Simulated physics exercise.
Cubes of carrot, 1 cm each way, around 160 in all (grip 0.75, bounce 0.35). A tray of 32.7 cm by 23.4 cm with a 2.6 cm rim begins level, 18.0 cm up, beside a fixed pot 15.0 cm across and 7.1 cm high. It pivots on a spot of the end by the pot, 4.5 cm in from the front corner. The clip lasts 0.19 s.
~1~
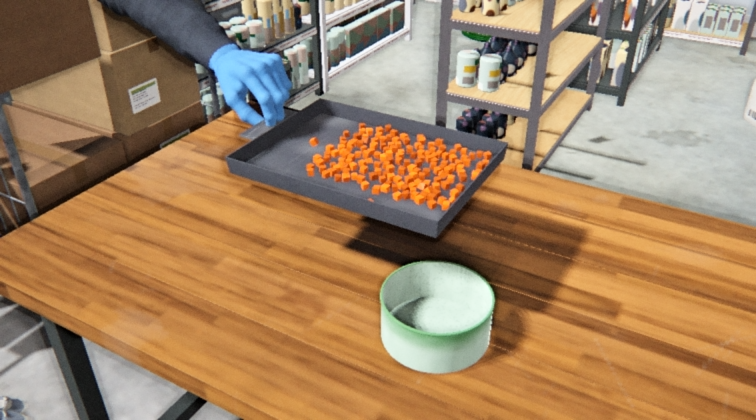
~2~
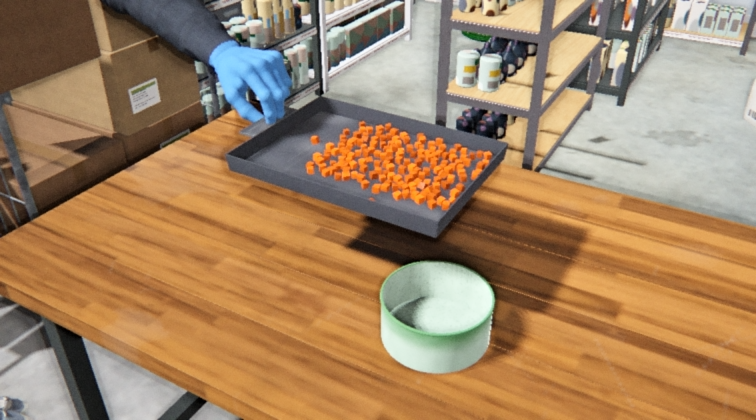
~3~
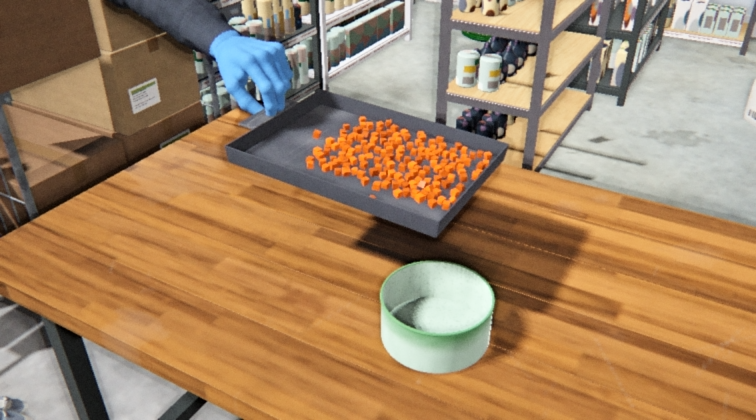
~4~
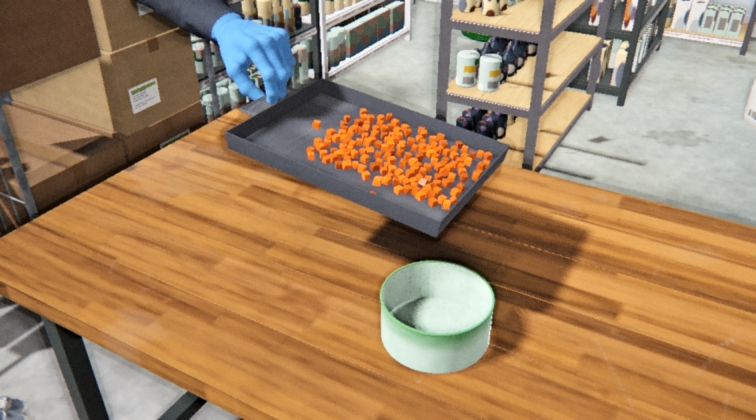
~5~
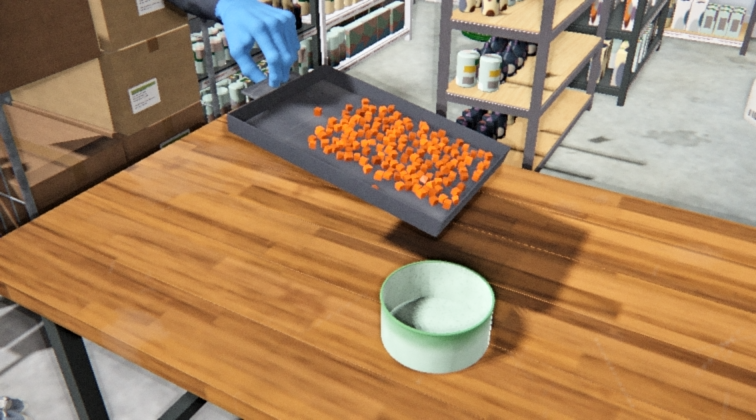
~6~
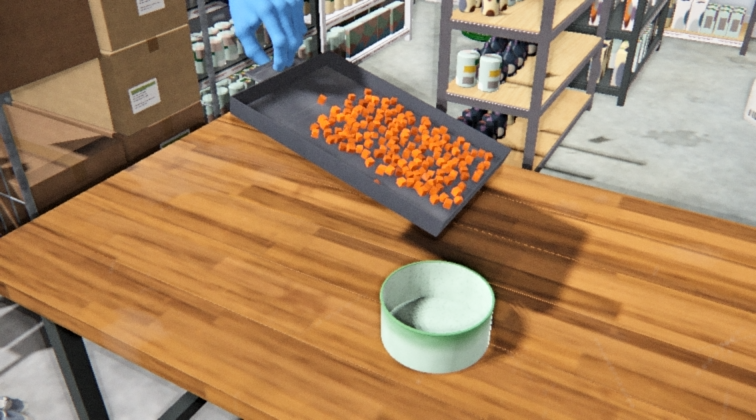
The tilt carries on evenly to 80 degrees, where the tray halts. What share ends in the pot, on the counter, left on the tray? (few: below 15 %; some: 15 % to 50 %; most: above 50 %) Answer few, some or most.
Pot: Few, counter: Most, tray: Some.
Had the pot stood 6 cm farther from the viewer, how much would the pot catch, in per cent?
Then about 5 per cent.
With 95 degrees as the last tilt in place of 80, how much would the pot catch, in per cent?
In that case some 5 per cent.
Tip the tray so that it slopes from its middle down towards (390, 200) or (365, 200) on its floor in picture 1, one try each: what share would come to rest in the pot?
Some 35 and 25 per cent.
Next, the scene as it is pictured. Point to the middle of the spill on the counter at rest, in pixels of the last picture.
At about (564, 301).
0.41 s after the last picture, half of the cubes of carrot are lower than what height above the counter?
Roughly 20 cm.
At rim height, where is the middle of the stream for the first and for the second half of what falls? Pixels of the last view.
At about (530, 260), then at (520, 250).
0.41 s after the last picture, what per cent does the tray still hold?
Some 100 per cent of the load.
Then, 0.25 s after the last picture, tilt 49 degrees; the tray holds 100 %, the pot 0 %.
Then, 0.41 s after the last picture, tilt 70 degrees; the tray holds 100 %, the pot 0 %.
Then, 0.70 s after the last picture, tilt 80 degrees; the tray holds 40 %, the pot 0 %.
In the end, pot 0 %, counter 65 %, tray 35 %.
